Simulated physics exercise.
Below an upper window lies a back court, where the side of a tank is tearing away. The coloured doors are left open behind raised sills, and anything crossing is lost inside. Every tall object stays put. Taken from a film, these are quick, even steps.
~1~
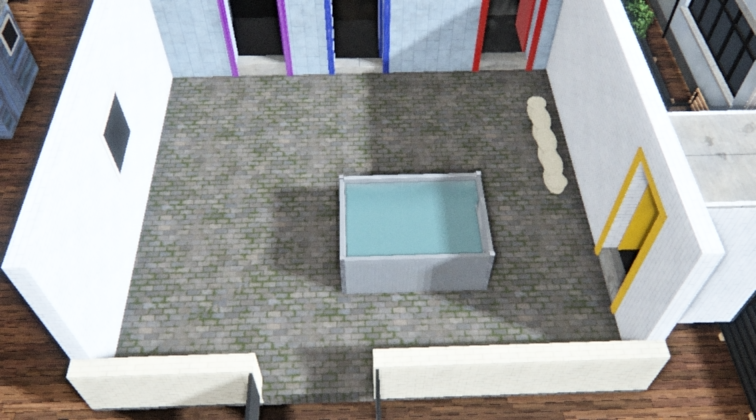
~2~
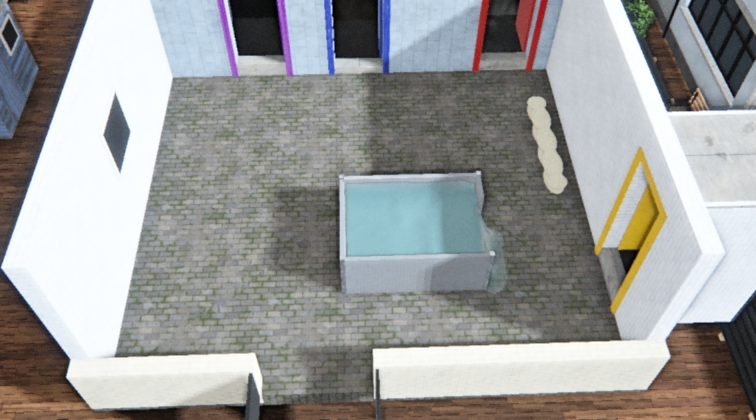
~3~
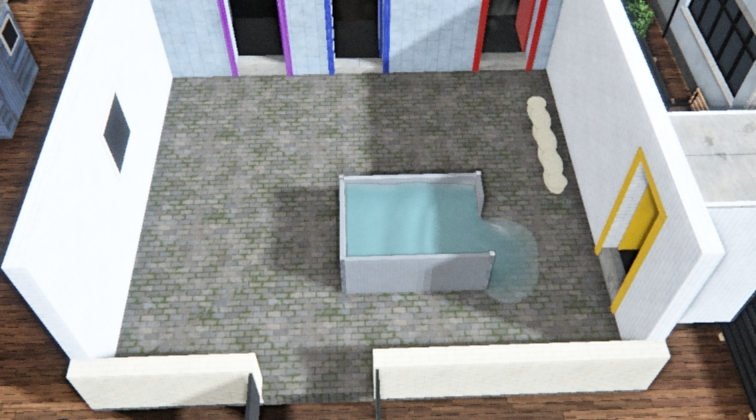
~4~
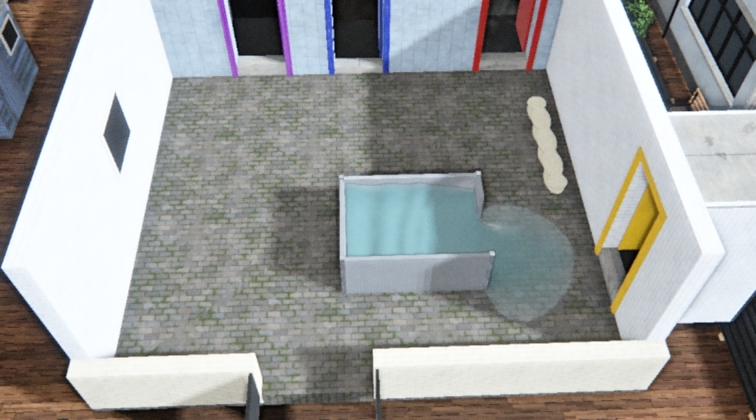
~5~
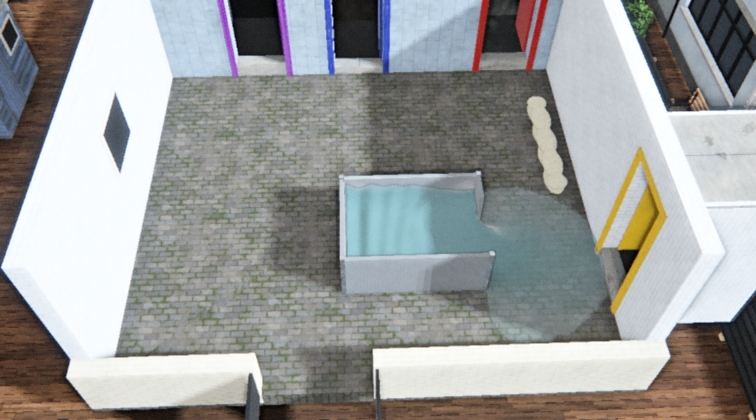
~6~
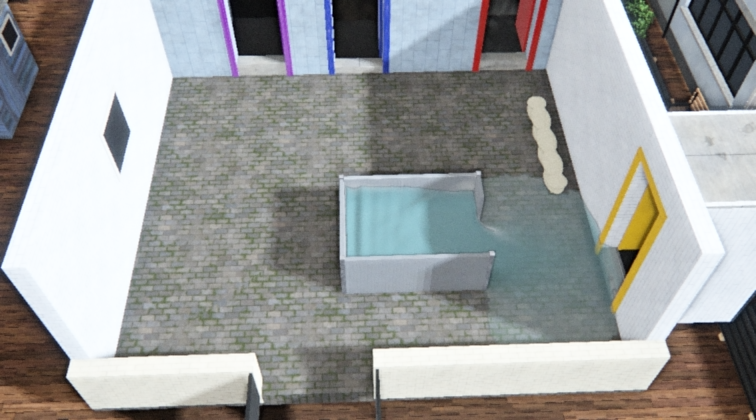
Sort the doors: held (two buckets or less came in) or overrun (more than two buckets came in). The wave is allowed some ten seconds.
Sorted: Yellow door overrun, purple door held, blue door held, red door held.
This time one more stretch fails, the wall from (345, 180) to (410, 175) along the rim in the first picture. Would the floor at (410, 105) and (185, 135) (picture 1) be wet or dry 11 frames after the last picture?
Going through them in order, the first ends up waterlogged and the second waterlogged.
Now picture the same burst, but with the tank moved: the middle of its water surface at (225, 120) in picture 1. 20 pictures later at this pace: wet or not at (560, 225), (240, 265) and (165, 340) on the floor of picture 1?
One after the other: Flooded, free of water, dry.
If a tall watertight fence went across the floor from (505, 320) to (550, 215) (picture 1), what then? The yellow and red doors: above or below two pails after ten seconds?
Lab note: Yellow door doesn't reach it; red door crosses the line.
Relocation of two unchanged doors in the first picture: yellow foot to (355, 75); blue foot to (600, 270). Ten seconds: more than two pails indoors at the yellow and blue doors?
I'd say the yellow door falls short, while the blue door overflows.
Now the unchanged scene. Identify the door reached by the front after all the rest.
It's the purple-painted one.
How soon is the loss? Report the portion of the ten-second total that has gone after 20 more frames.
70 per cent.
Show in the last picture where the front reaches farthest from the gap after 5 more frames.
I reckon the front has reached (562, 129) by then.
A moment on, water covers 15 % of the floor; the yellow door over two buckets in, the purple door not reached, the blue door not reached, the red door not reached.
Next, water covers 20 % of the floor; the yellow door far over two buckets in, the purple door not reached, the blue door not reached, the red door not reached.
Then, water covers 45 % of the floor; the yellow door far over two buckets in, the purple door not reached, the blue door not reached, the red door wet at the sill, nothing in.
Later, water covers 80 % of the floor; the yellow door far over two buckets in, the purple door wet at the sill, nothing in, the blue door wet at the sill, nothing in, the red door wet at the sill, nothing in.
In the end, water covers 95 % of the floor; the yellow door far over two buckets in, the purple door wet at the sill, nothing in, the blue door wet at the sill, nothing in, the red door wet at the sill, nothing in.
